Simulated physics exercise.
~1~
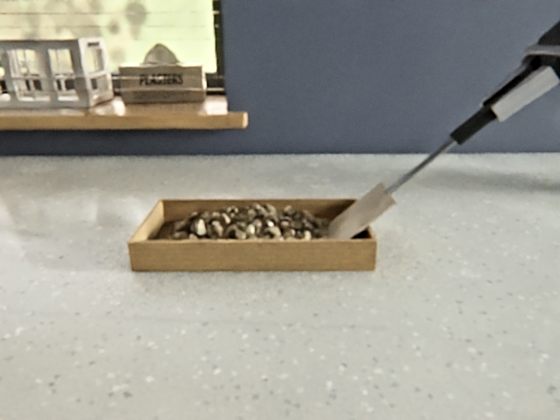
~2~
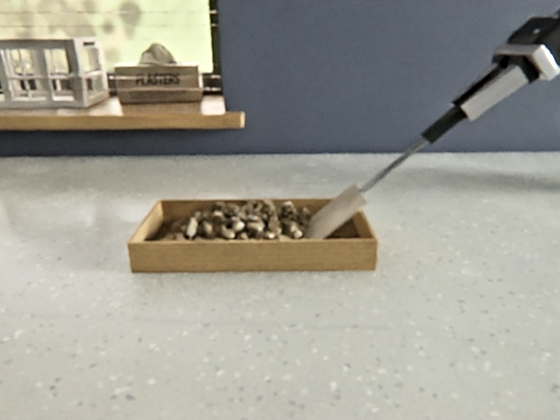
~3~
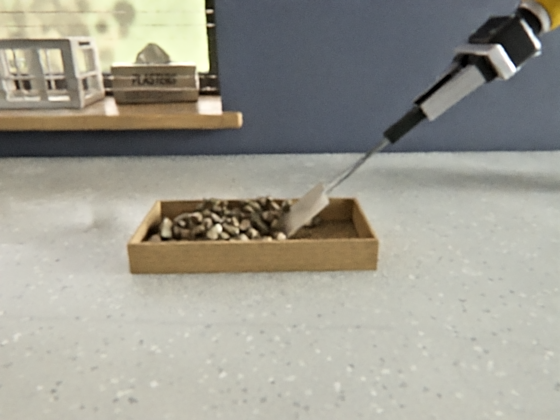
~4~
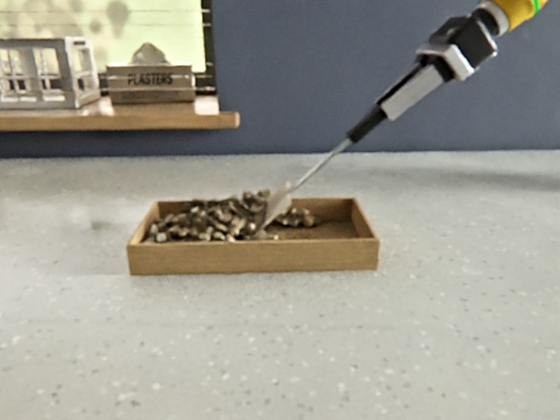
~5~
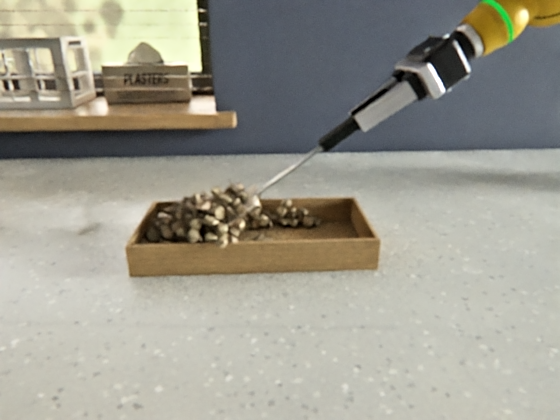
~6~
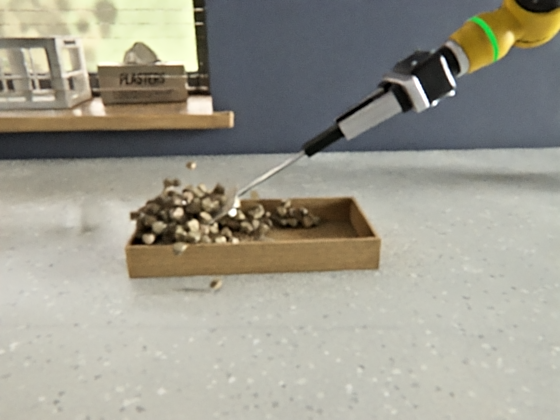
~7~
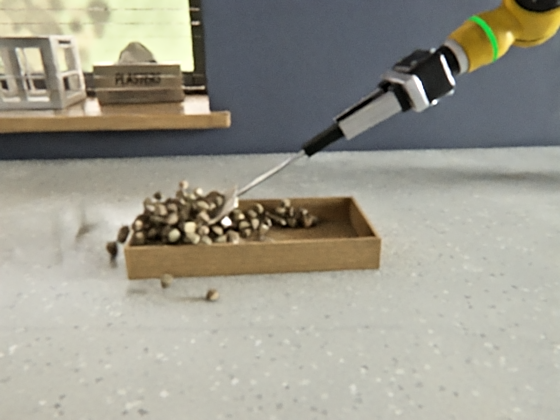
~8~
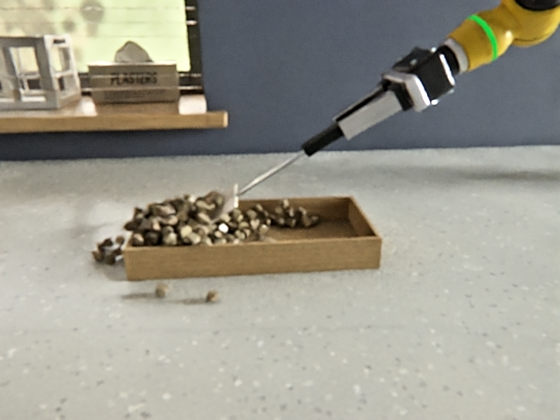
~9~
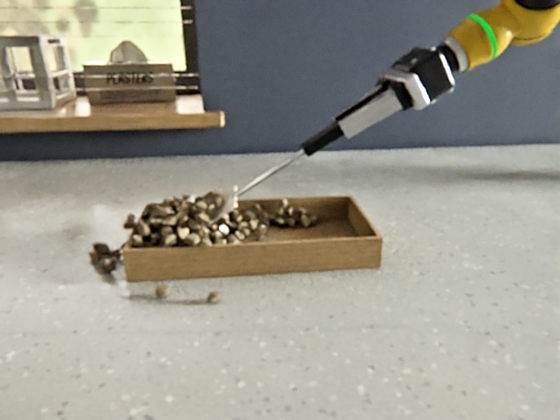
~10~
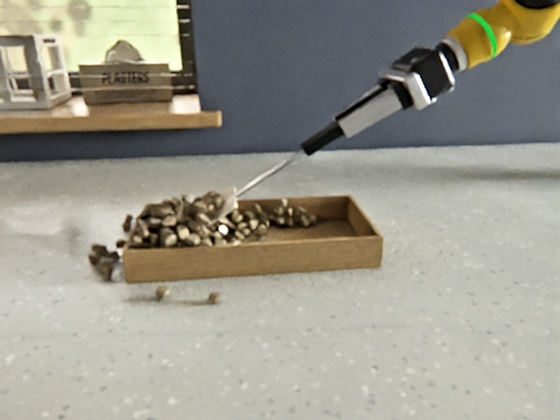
A yellow robot arm with a black and silver gripper reaches in from the upper right, holding a paddle in a shallow brown rectangular tray of small brownish pebbles. The tray sits on a speckled pale grey countertop before a dark blue wall, seen from the front, with a wooden shelf holding a white frame and a small box at upper left. The paddle sweeps left, pushing the pebbles into a mound against the left end. Some spill over the left end and front edge, and the paddle stops. Most pebbles remain heaped in the unmoved tray, while a few rest on the counter.
